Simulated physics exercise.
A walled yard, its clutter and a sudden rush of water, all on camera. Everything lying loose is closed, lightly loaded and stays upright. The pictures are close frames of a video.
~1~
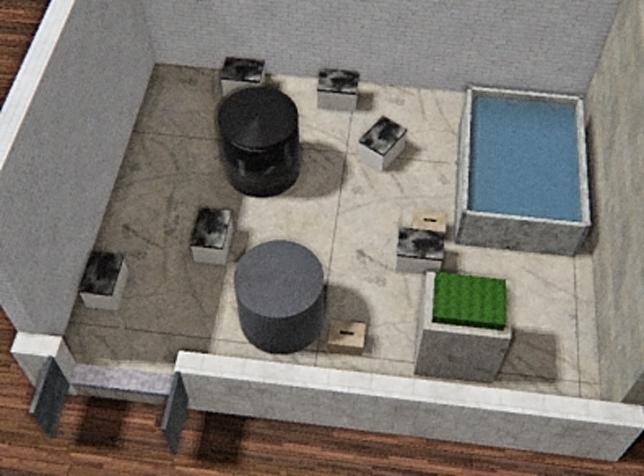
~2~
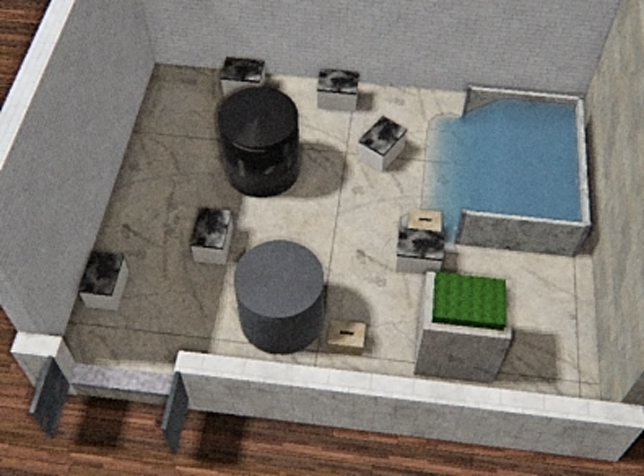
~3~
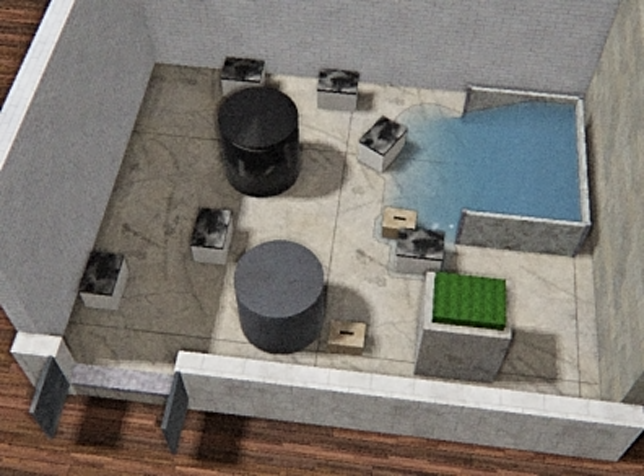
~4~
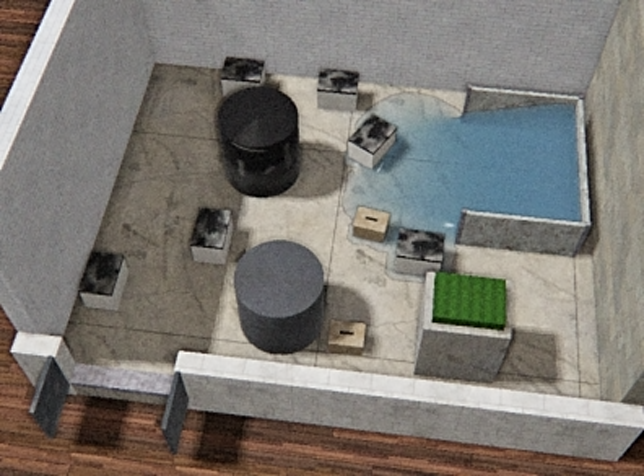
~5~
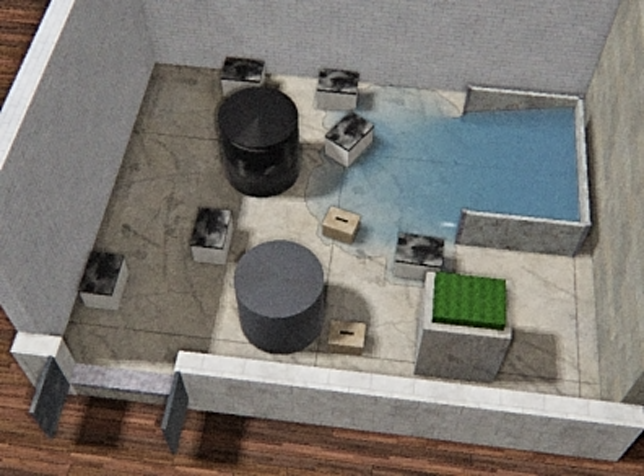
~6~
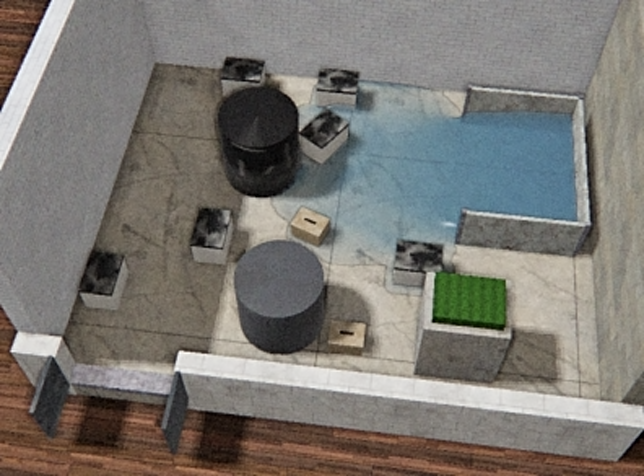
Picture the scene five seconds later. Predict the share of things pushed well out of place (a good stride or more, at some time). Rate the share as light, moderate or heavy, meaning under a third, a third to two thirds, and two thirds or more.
Heavy.
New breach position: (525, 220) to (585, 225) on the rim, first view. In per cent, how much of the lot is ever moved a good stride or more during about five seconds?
About 40 per cent.
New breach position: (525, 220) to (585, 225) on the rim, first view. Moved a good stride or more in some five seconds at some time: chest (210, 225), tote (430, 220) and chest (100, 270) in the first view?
Here's my take, in sequence: Fails to go that far, dislodged that far, and fails to go that far.
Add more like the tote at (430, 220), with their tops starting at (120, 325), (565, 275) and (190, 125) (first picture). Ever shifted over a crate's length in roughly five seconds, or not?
In sequence: Knocked well away; hardly budges; knocked well away.
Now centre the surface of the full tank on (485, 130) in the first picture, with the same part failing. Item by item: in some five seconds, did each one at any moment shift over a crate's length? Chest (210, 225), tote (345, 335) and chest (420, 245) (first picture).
In turn: Beyond that mark, under that mark, under that mark.
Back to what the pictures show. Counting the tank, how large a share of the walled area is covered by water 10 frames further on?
That works out to about 65 in a hundred.
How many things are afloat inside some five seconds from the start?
I make it 5 of them.
A moment on, 2 of 8 are well off their spots; 0 afloat.
Next, 5 of 8 are well off their spots; 2 afloat.
Later, 6 of 8 are well off their spots; 5 afloat.
In the end, 7 of 8 are well off their spots, and 7 have been at some point; 5 afloat.
